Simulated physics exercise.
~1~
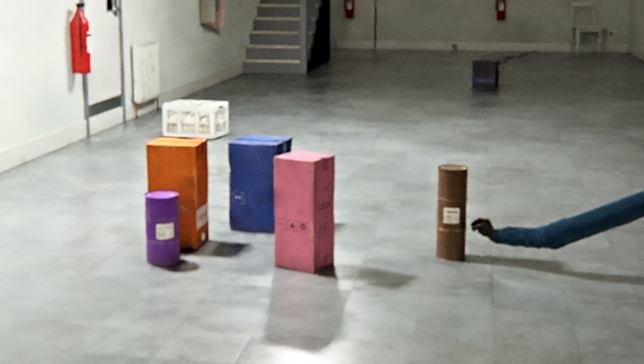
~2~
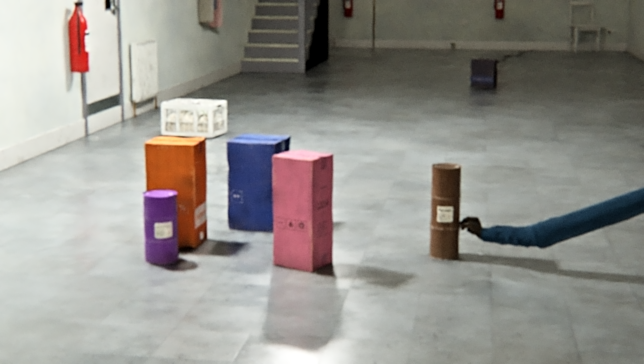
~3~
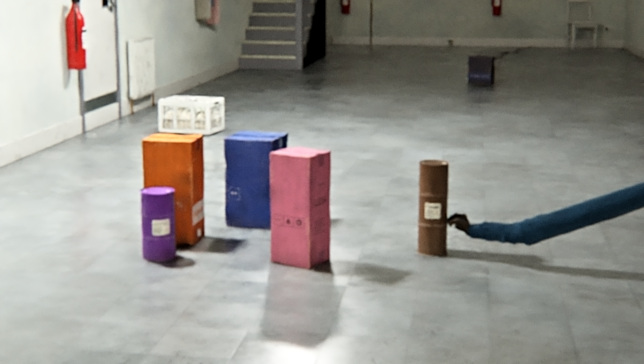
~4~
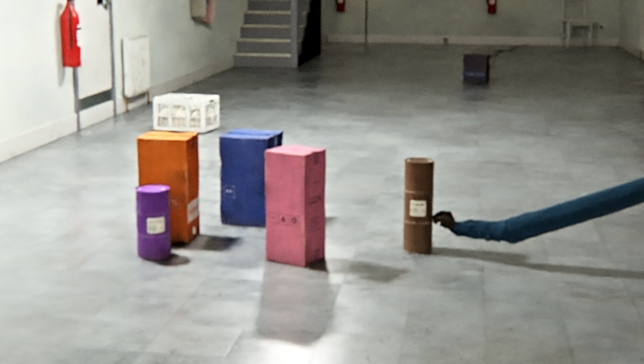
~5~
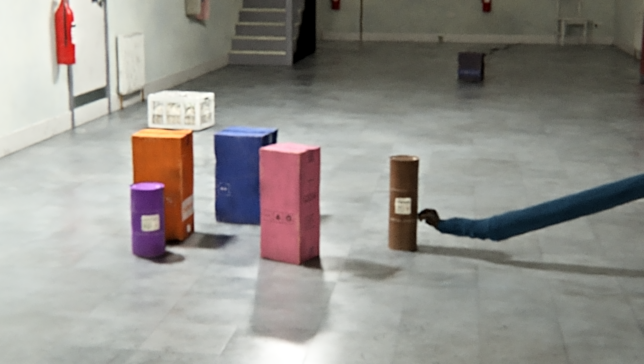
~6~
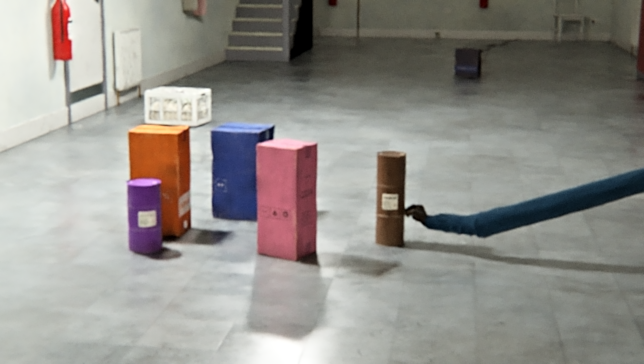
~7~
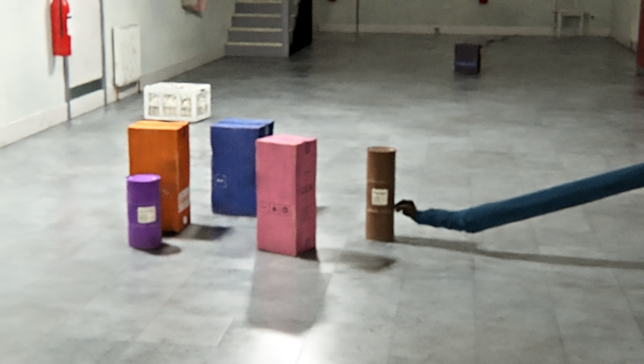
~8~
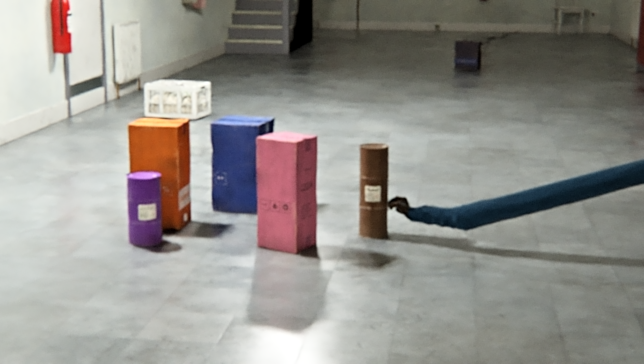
At the start, a brown canister stands on a grey floor to the right of a pink box, a blue box, an orange box and a purple canister, with a white crate behind them. An arm in a blue sleeve reaches in from the right, its hand at the brown canister's side. The hand pushes the canister steadily left across the floor, and it slides upright toward the pink box. The view shifts slightly as the gap narrows. The push slows, and the brown canister ends still standing, just short of the pink box, while the others stay in place.
